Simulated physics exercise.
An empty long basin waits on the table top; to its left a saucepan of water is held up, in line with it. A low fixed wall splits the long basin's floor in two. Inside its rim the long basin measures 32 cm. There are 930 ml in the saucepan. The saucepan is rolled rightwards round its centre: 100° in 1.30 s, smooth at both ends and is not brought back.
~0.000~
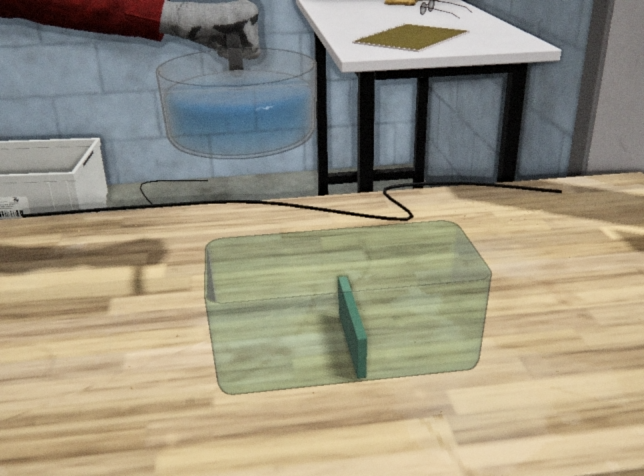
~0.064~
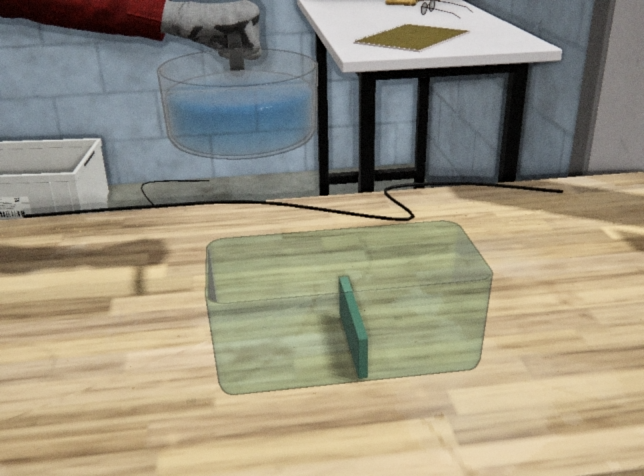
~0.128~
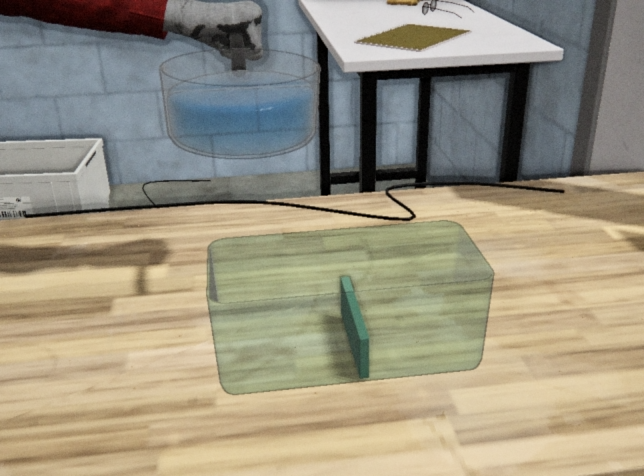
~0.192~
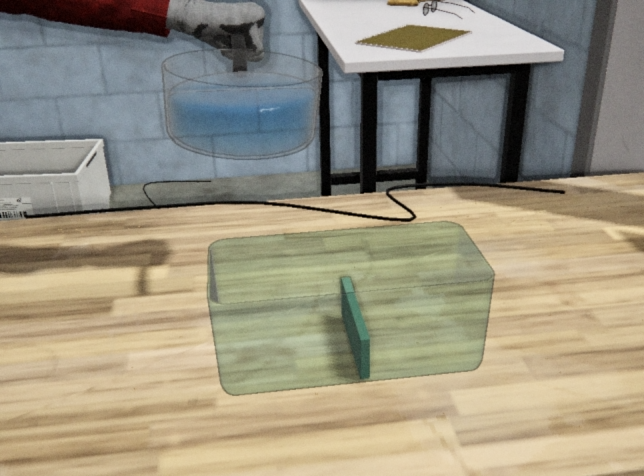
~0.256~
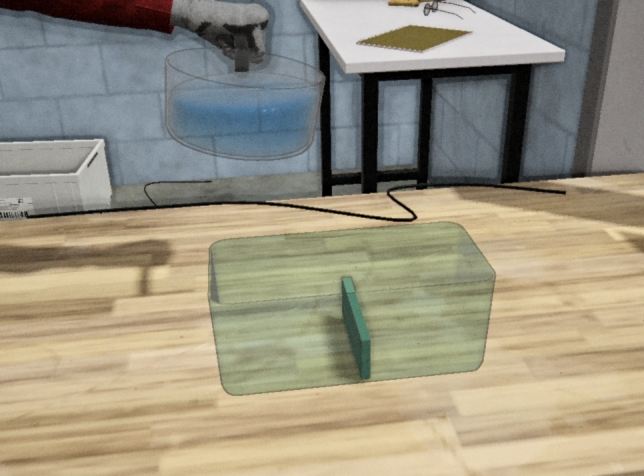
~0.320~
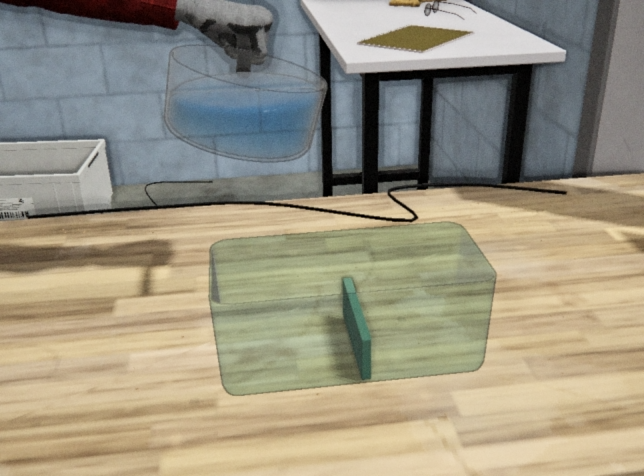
At first, a gloved hand holds a clear saucepan of blue water level above and to the left of an empty, greenish long basin with a low dividing wall on the table top. Then the saucepan slowly tilts rightwards, its right rim dipping slightly, while the basin stays still.
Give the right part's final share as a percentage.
The far part has some 77 per cent.
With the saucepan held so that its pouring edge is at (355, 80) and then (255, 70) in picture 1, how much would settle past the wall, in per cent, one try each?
First 95, then 25 per cent.
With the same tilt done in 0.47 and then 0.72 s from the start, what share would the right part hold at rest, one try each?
First 55, then 65 per cent.
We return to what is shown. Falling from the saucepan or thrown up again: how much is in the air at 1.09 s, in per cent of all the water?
About 14 per cent.
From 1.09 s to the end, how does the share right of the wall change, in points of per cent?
It goes up by about 7.
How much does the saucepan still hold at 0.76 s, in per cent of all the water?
About 56 per cent.
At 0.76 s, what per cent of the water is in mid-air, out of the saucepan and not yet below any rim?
About 36 per cent.
Then, 0.76 s in, the tilt is 64° and 56 per cent is still to pour, 1 is left of the wall and 8 right of it.
Then, 1.09 s in, the tilt is 94° and 12 per cent is still to pour, 4 is left of the wall and 69 right of it.
Then, 1.43 s in, the tilt is 100° and 1 per cent is still to pour, 19 is left of the wall and 77 right of it.
Then, 1.80 s in, the tilt is 100° and 0 per cent is still to pour, 22 is left of the wall and 77 right of it.
Finally, 22 per cent lies left of the wall, 77 right of it and 1 outside.
